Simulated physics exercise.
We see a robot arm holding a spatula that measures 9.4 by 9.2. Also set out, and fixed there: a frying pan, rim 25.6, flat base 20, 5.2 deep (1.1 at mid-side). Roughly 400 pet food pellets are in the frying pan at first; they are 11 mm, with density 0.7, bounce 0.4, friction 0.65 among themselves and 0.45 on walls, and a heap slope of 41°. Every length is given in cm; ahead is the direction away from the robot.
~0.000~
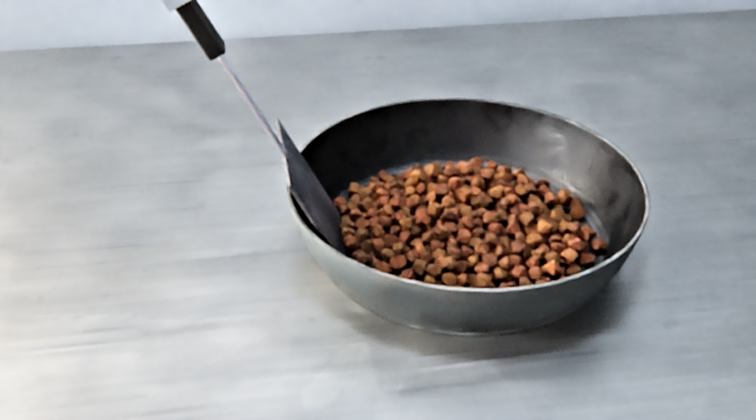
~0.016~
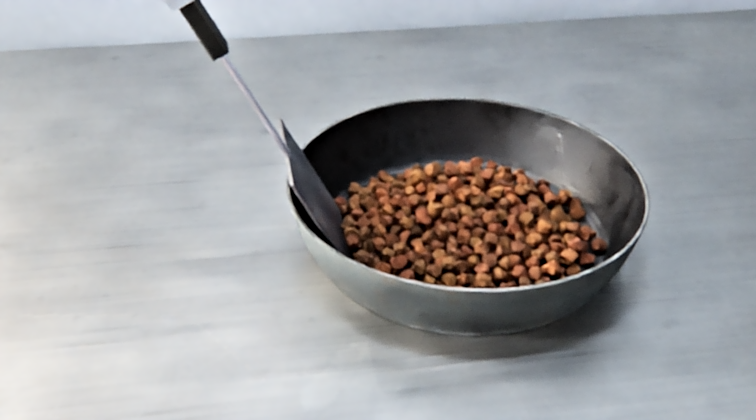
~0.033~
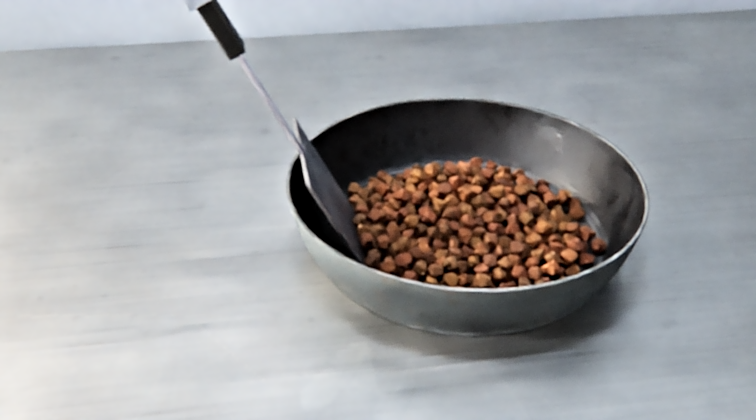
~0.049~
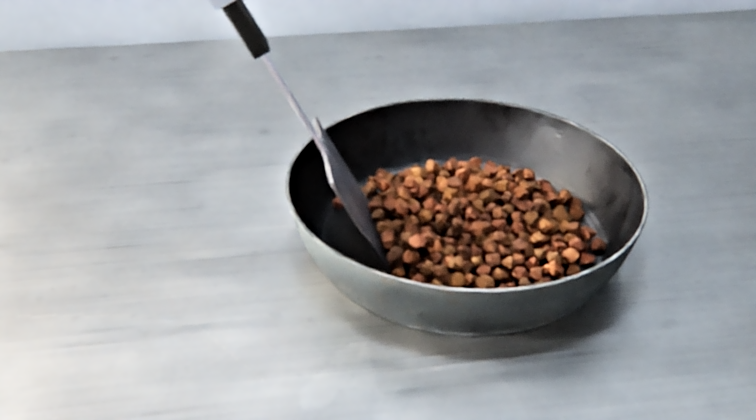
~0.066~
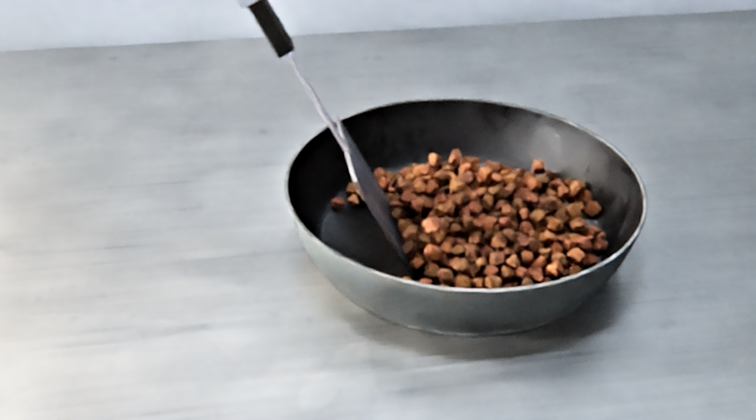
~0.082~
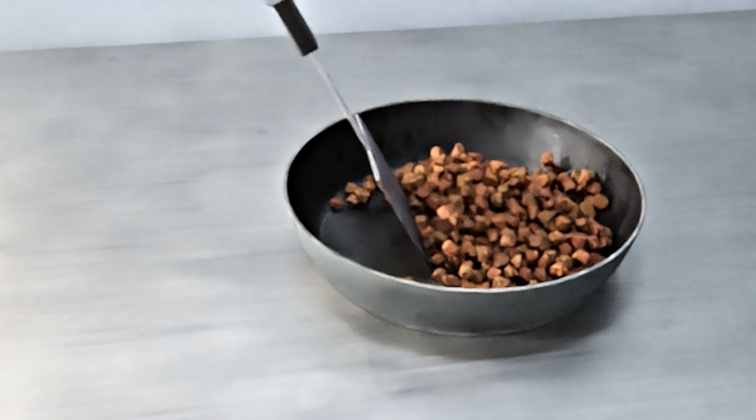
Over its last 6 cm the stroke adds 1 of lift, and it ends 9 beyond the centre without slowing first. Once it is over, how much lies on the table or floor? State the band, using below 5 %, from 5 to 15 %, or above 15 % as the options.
It falls above 15 %.
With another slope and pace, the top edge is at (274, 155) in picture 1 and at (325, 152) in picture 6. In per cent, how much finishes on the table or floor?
5 per cent.
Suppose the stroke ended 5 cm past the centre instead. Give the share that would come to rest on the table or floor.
In that case about 0 percent ends on the table or floor.
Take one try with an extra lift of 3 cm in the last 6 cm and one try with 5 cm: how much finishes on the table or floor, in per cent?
Roughly 20 % and then 20 %.
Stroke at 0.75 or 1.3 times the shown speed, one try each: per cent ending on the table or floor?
Some 15 and 25 per cent.
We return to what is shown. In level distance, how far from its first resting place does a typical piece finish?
Level distance of around 7 cm.
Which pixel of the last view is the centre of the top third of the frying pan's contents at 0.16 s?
(558, 192).
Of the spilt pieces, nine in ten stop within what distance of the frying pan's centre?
That works out to near 25 cm.
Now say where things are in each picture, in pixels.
In the first frame, spatula top edge at (282, 151), sloping 63°; upper third of the load around (462, 221), from x 340 to 600, top at y 165; 396 in the frying pan.
In the second frame, spatula top edge at (285, 151), sloping 63°; upper third of the load around (461, 221), from x 340 to 600, top at y 165.
In the third frame, spatula top edge at (301, 150), sloping 63°; upper third of the load around (454, 219), from x 340 to 600, top at y 165.
In the fourth frame, spatula top edge at (323, 149), sloping 63°; upper third of the load around (458, 210), from x 340 to 600, top at y 165.
In the fifth frame, spatula top edge at (345, 147), sloping 63°; upper third of the load around (469, 205), from x 340 to 600, top at y 155.
In the sixth frame, spatula top edge at (367, 145), sloping 63°; upper third of the load around (481, 202), from x 335 to 605, top at y 150; 396 in the frying pan.
By 0.12 s, sloping 63°, highest piece 9 above the table; 396 in the frying pan.
By 0.16 s, sloping 63°, highest piece 9 above the table; 396 in the frying pan.
By 0.38 s, sloping 63°, highest piece 13 above the table; 316 in the frying pan, 41 on the table or floor, 39 on the blade or in flight.
By 1.43 s, sloping 63°, highest piece 6 above the table; 315 in the frying pan, 81 on the table or floor.
Final count, 315 in the frying pan, 81 on the table or floor. That is 20 % on the table or floor.
